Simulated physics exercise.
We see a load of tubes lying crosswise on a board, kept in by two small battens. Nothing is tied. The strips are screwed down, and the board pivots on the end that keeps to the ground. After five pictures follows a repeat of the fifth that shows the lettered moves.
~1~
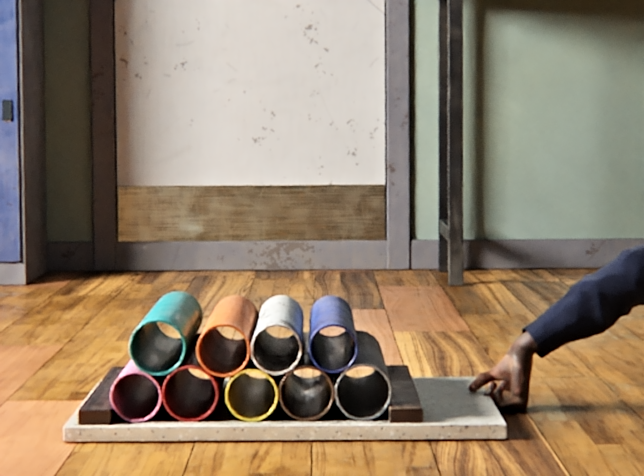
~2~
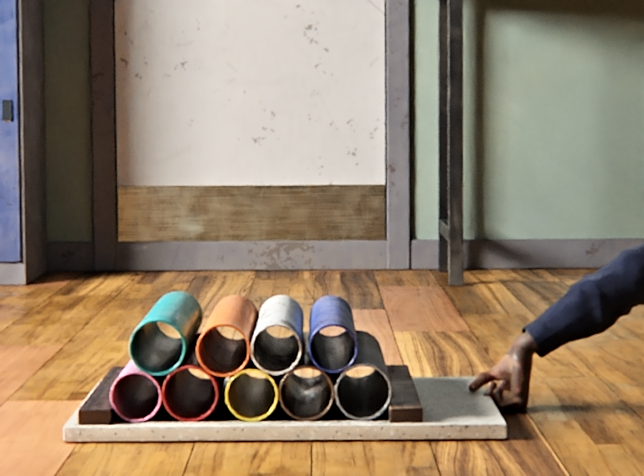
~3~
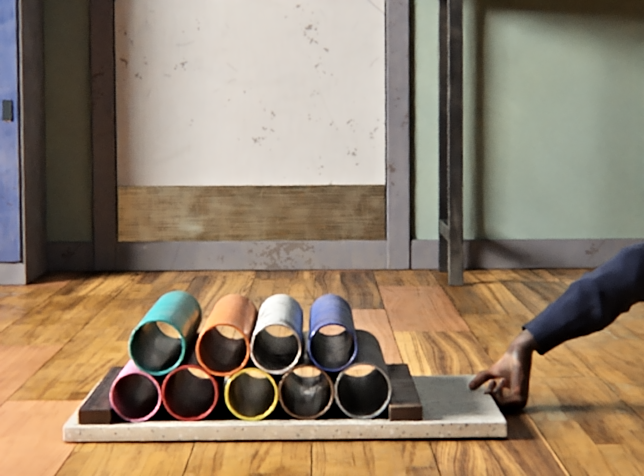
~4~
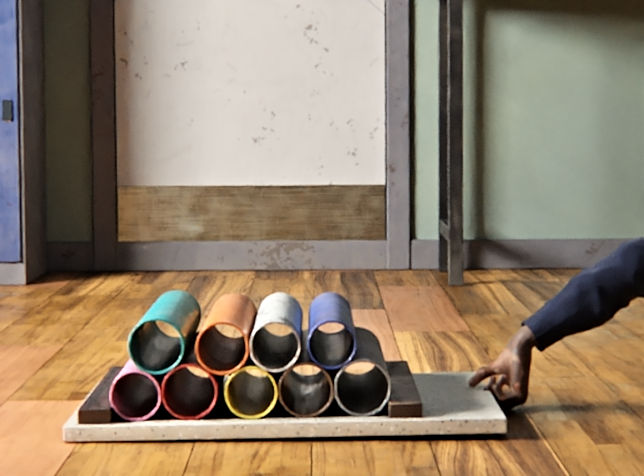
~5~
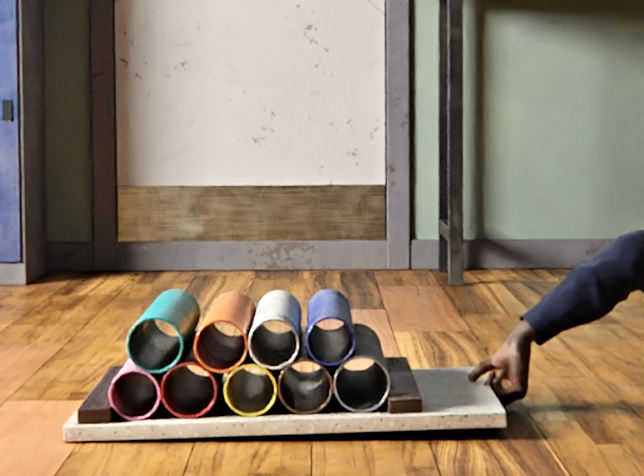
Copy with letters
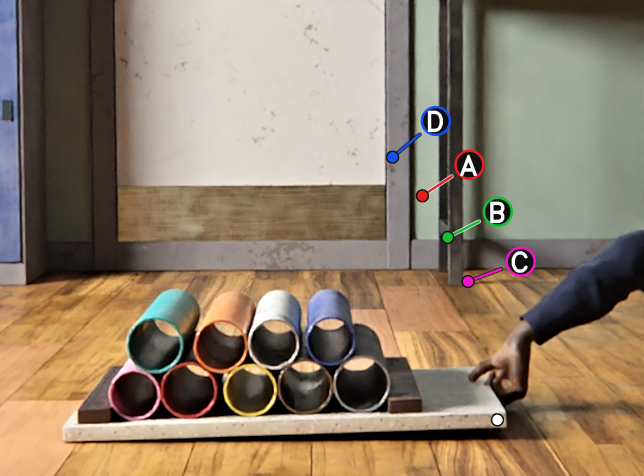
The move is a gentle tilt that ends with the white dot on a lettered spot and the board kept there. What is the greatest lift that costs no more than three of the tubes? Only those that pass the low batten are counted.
At most to B.
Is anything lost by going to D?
Yes, at D.
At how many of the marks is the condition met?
Two of them.
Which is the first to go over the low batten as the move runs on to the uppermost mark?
It is the turquoise one.
On the marked copy, A at (423, 196); B at (448, 237); C at (468, 282); D at (393, 157); the white dot at (498, 420).
Taking B. A third of the way, board at 16°.
Two thirds of the way, board at 27°.
When it is over, board at 27°, one over the low batten (turquoise).
As for the rest, A four over the low batten (white, orange, turquoise, blue); C none over the low batten; D four over the low batten (white, orange, turquoise, blue).
